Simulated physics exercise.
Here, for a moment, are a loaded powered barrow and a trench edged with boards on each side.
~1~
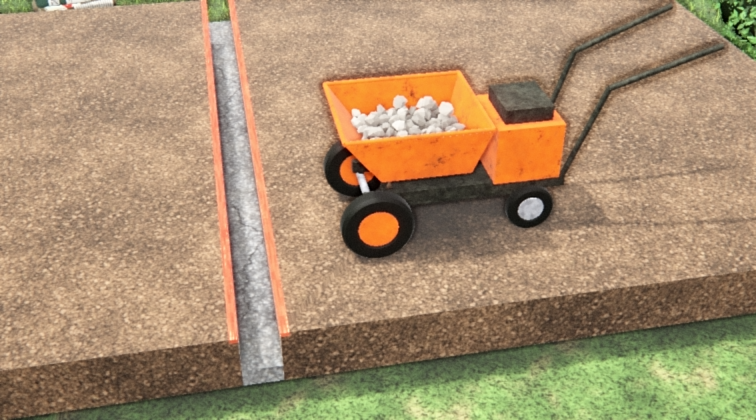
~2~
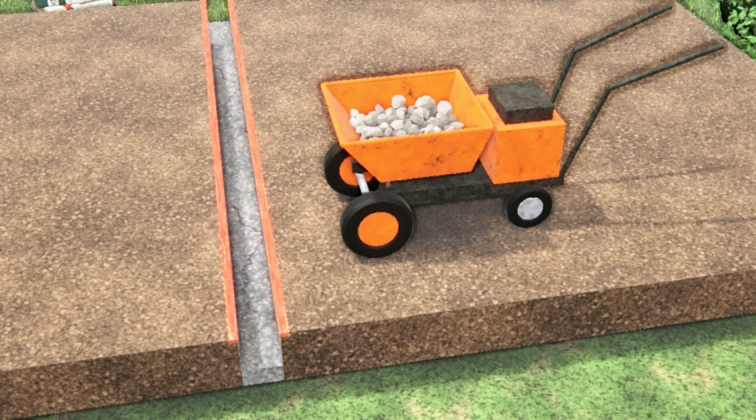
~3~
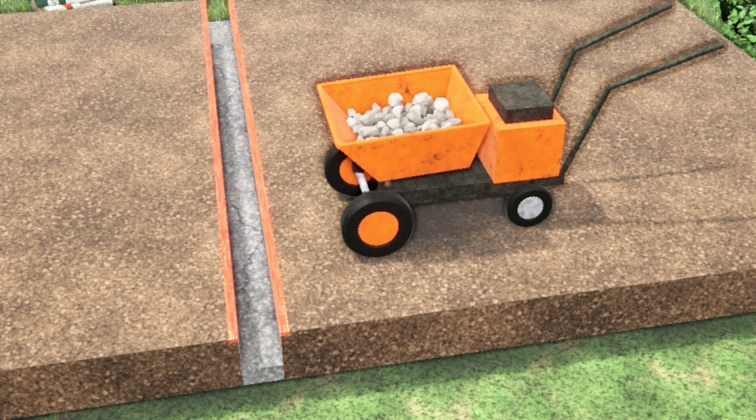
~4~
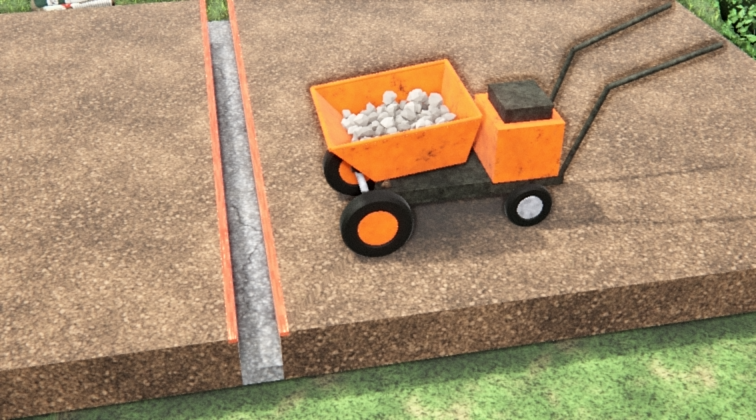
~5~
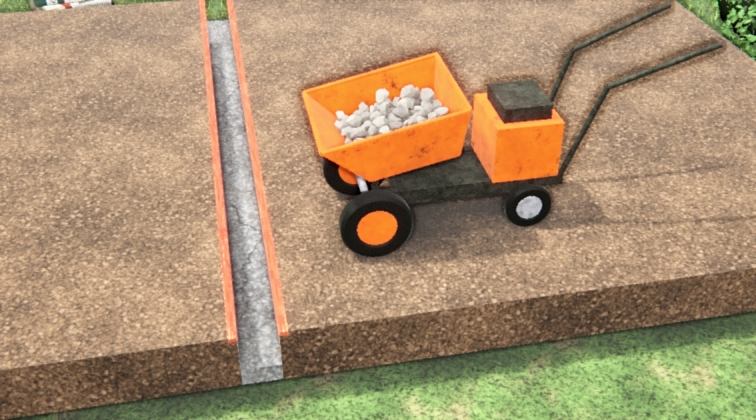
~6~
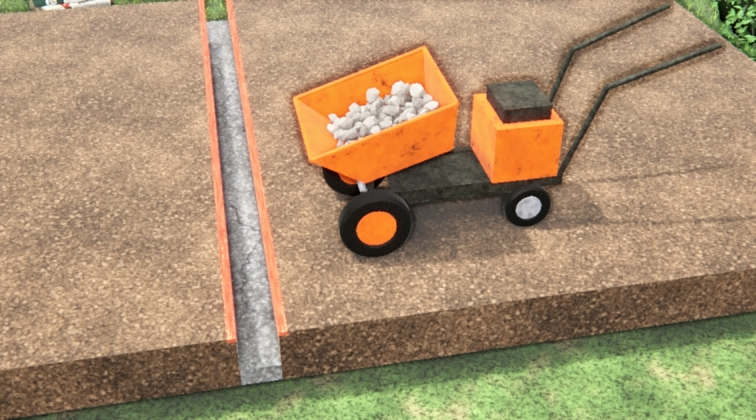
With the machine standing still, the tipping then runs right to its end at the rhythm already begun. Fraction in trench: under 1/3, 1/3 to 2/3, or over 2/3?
Looks to me like the trench gets above two thirds of the load.
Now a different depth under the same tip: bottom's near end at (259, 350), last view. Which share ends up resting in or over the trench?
About 80 per cent.
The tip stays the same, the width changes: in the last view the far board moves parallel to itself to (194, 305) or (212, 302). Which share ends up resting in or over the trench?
The first case gives around 100 percent, and the second around 100 percent.
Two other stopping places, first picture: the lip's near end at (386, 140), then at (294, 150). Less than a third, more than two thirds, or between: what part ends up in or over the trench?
The first try: Between a third and two thirds. The second: Under a third.
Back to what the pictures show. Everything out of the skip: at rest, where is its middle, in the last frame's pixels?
Resting centre, last frame: Roughly (246, 253).
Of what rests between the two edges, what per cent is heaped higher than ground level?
About 10 in a hundred.
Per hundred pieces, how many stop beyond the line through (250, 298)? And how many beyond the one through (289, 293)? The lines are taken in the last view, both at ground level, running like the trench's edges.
Respectively 40 and 100 percent.
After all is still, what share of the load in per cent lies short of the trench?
Roughly 0 percent of the pieces, I think.
Shortly afterwards, skip tipped steeply; the whole lot in the skip.
Next, skip tipped steeply; all but a few in the skip; a little in or heaped over the trench.
Some moments later, skip tipped right over; near a quarter in the skip; near two thirds in or heaped over the trench; a little beyond it.
In the end, skip tipped right over; only a few short of the trench; all but a few in or heaped over the trench; a little beyond it.
